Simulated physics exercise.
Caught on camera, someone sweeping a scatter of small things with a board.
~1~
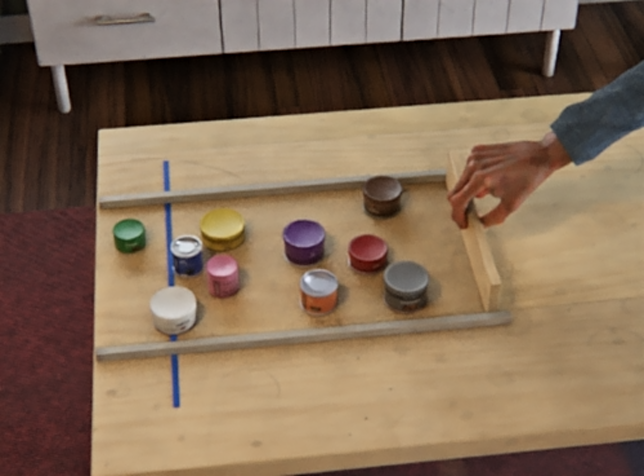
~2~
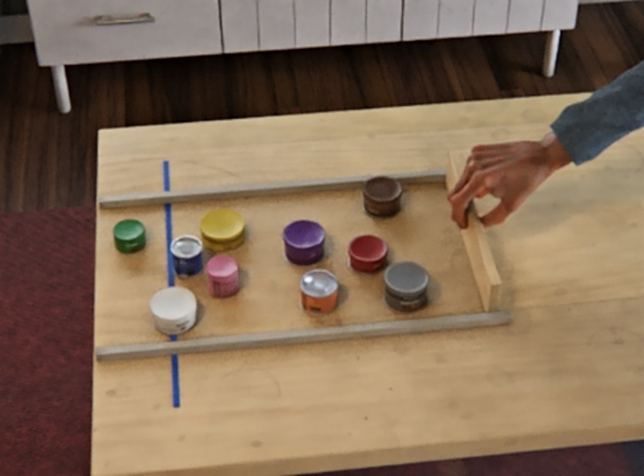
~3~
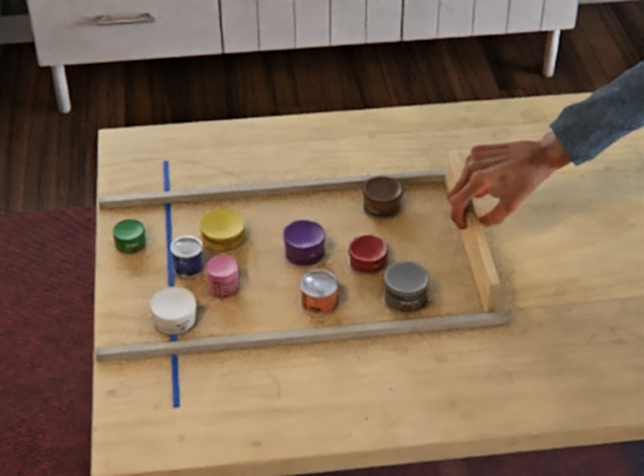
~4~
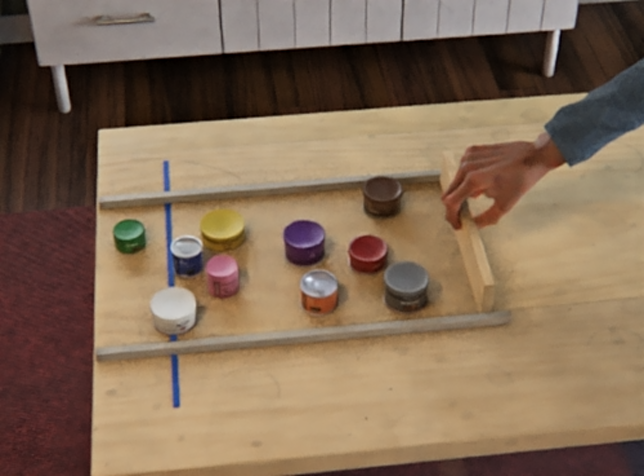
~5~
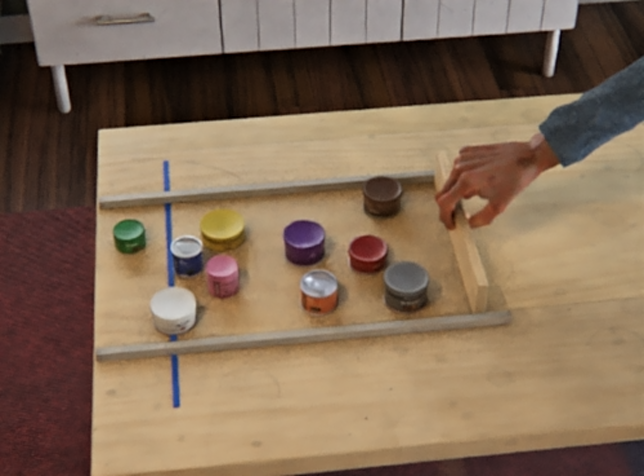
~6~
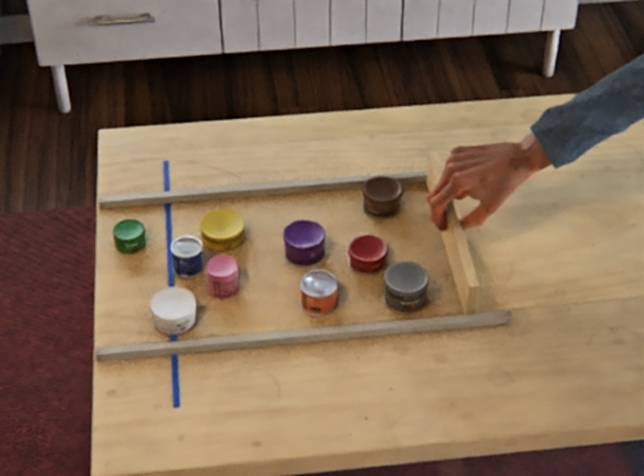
At the start, a hand grips an upright wooden board at the right end of two gray rails on a table, with colorful small containers scattered between them and a blue line at left. The hand then slides the board slightly left, toward the brown and gray containers, while every container stays still.
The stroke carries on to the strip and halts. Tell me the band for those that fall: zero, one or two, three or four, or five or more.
In the end the number that fall off is one or two.
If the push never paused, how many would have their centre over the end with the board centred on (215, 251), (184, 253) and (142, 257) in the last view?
The counts: 0, 2 and 6.
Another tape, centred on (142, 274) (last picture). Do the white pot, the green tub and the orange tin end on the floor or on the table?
The white pot comes down, the green tub tumbles off, the orange tin is lost.
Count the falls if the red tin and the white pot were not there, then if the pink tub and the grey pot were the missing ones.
1 in the first case, 1 in the second.
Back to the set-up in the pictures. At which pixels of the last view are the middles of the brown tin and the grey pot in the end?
The brown tin at (148, 216), the grey pot at (149, 316).
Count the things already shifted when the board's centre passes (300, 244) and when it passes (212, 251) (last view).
The counts are 5 and 10.
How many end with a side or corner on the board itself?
It touches 4.
Soon after, none off yet; green tub at rest near (129, 236); white pot at rest near (174, 312); blue pot at rest near (187, 257).
In the end, the number that fall off is one or two; gone, white pot and green tub.
